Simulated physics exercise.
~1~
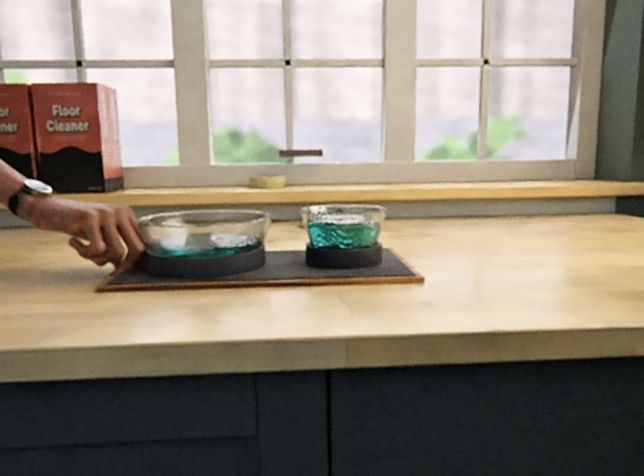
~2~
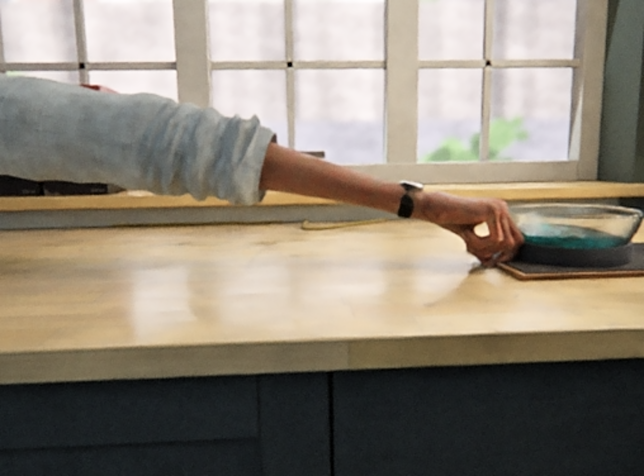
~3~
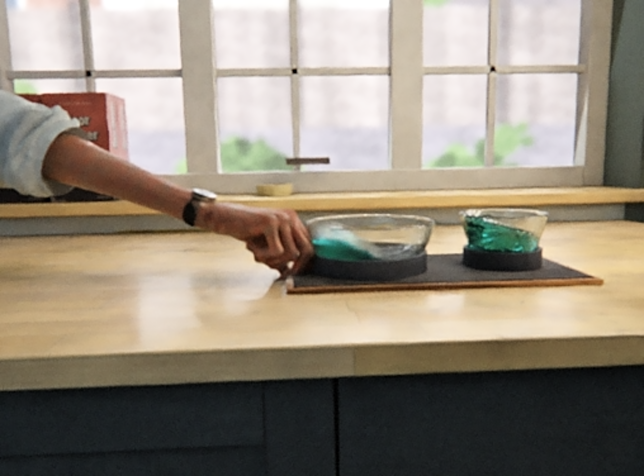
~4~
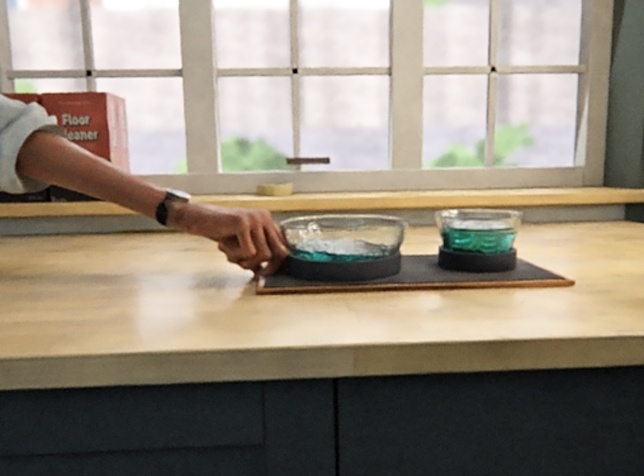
A dark tray carrying two open glass bowls of teal liquid, a wide one on the left and a smaller one on the right, sits on a wooden counter below a window, with a hand gripping its left end. The hand pushes the tray far to the right, until the smaller bowl is out of view. The arm then draws it back to the left, and the liquid in both bowls tilts and churns. The tray shifts slightly farther left, the liquid looking more level, with the hand still at its edge.
